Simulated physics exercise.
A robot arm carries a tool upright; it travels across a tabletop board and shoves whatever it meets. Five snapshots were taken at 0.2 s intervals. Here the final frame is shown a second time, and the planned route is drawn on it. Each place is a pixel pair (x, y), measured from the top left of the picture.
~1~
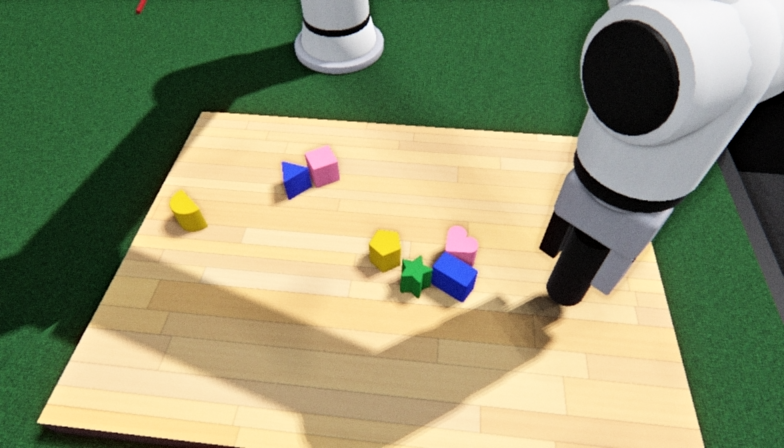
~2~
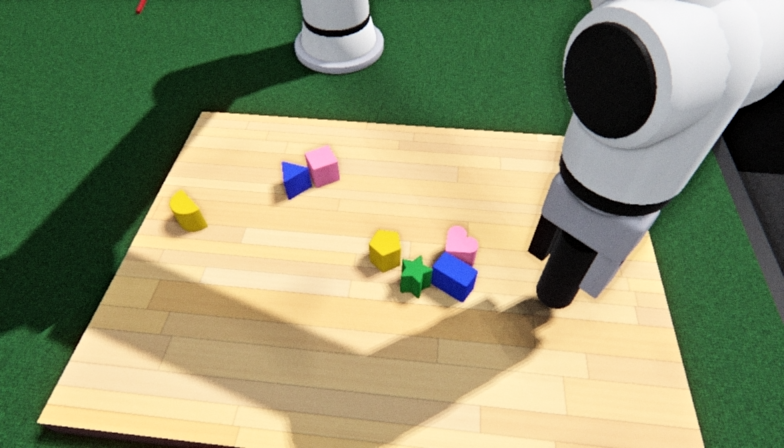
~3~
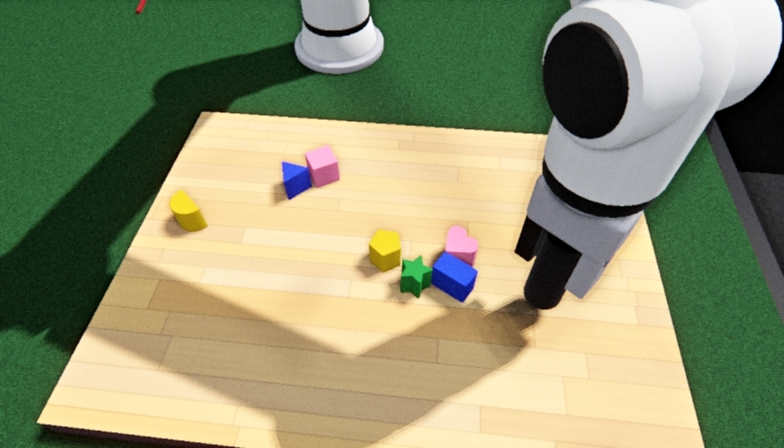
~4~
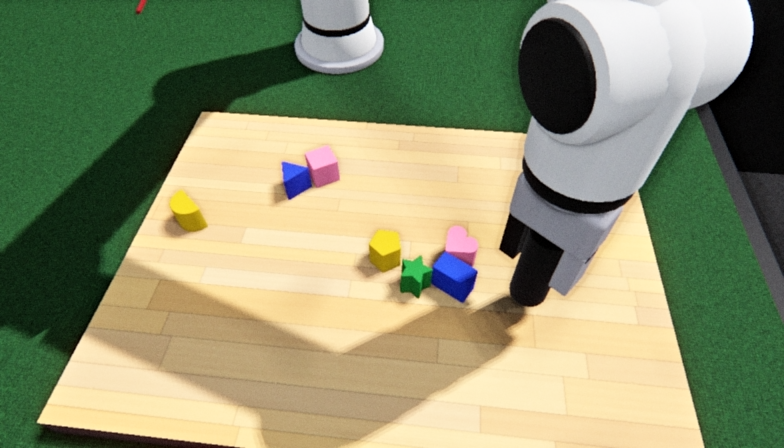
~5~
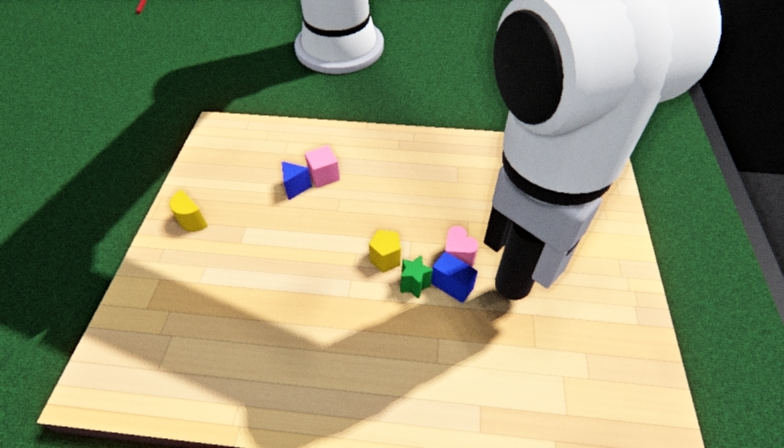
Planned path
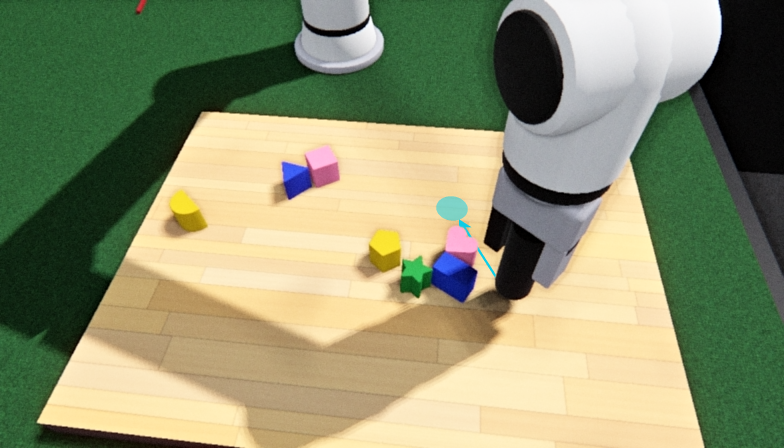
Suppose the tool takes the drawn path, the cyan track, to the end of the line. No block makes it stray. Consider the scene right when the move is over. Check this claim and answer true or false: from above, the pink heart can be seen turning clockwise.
That claim is false.
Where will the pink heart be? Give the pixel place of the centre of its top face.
Just about (441, 226).
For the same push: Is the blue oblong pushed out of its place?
No - that is not the case.
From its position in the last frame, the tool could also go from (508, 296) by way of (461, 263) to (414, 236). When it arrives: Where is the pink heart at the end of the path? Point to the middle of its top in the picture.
The centre of its top will be at (394, 197).
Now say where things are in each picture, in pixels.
The first frame shows tool's lower end at (564, 291); blue oblong at (455, 268); pink heart at (460, 241).
The second frame shows tool at (554, 294); blocks still.
The third frame shows tool at (541, 295); blocks still.
The fourth frame shows tool at (527, 292); blocks still.
The fifth frame shows tool at (512, 286); blue oblong at (455, 268); pink heart at (460, 241).
Drawn move, from (508, 296) to (452, 208).
On the path given first. One third of the way, tool at (491, 253); pink heart at (456, 238).
Two thirds of the way, tool at (471, 223); pink heart at (442, 226), turned 80° anticlockwise.
At the end, tool at (454, 196); blue oblong still; pink heart at (441, 226), turned 85° anticlockwise.
